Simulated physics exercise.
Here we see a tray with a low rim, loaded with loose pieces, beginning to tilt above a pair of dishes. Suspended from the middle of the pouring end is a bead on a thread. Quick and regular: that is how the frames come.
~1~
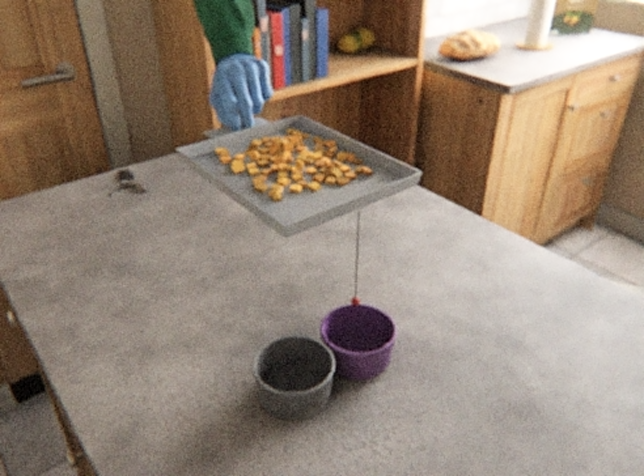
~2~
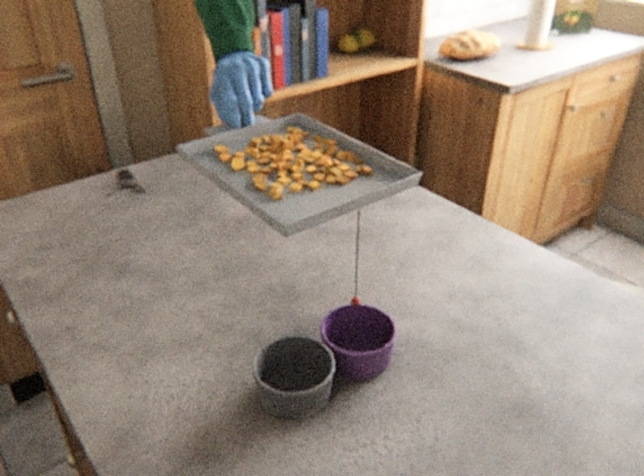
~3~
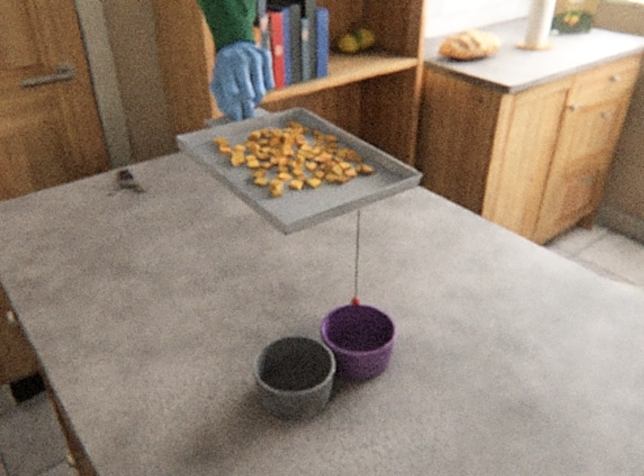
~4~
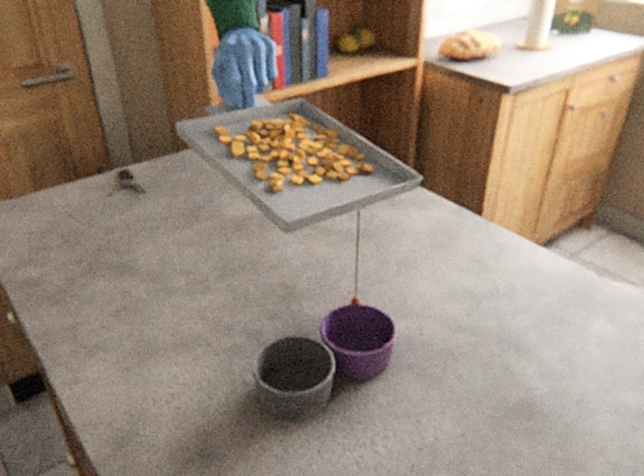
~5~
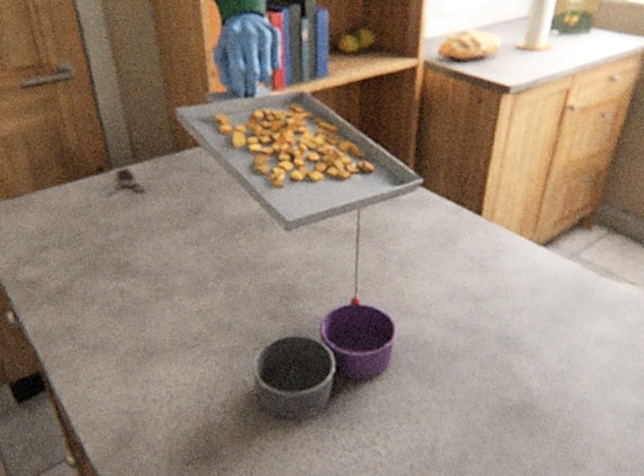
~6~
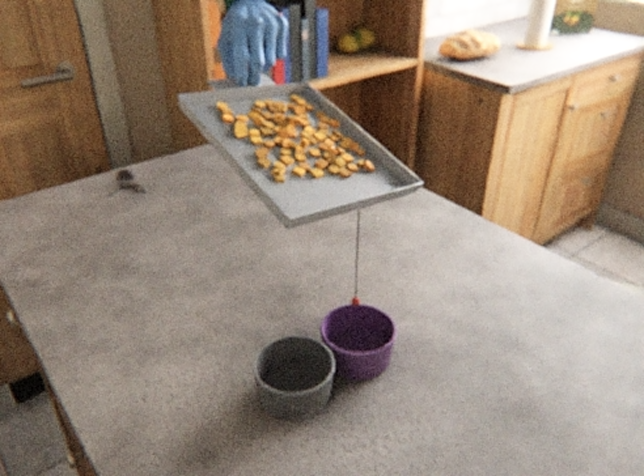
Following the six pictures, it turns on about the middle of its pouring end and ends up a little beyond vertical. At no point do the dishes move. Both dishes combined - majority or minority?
Minority.
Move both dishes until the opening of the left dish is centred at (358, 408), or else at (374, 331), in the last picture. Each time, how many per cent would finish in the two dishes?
Roughly 0 per cent, then roughly 60 per cent.
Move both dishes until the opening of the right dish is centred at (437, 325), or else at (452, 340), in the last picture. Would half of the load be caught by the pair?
Result, first setup: A minority share; second setup: A minority share.
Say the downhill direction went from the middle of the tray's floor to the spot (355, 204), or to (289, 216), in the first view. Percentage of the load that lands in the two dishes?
30 % and 30 %, roughly.
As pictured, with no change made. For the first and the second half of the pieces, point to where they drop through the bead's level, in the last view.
Near (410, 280) to start, and near (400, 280) afterwards.
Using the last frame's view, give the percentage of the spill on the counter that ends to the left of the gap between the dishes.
Reading: Around 0 %.
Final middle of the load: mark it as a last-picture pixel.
Somewhere around (412, 320) in the final view.
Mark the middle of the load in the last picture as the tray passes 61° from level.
In the last view, the load is centred close to (381, 174).
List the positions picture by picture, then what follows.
The first frame shows corners of the pouring end (285, 224) and (418, 172), level; middle of the load (288, 160), cereal squares; left dish (318, 399); right dish (383, 359); bead on its thread (355, 301).
The second frame shows corners of the pouring end (286, 223) and (418, 173), level; middle of the load (288, 158).
The third frame shows corners of the pouring end (286, 222) and (419, 174), tipped barely, lowest at the right corner; middle of the load (288, 154).
The fourth frame shows corners of the pouring end (287, 220) and (419, 177), tipped a little, lowest at the right corner; middle of the load (289, 147).
The fifth frame shows corners of the pouring end (289, 218) and (420, 179), tipped a little, lowest at the right corner; middle of the load (290, 140).
The sixth frame shows corners of the pouring end (290, 216) and (420, 182), tipped clearly, lowest at the right corner; middle of the load (291, 133); left dish (318, 399); right dish (383, 359).
Just after the last frame, tray tipped steeply; almost all on the tray; just a few in the air.
A moment on, tray tipped past a quarter turn; almost all on the tray; about a tenth outside both.
Further on, tray tipped past a quarter turn; about a tenth in the right dish; almost all outside both.
When it is over, tray tipped past a quarter turn; not one in the left dish; about a tenth in the right dish; almost all outside both.
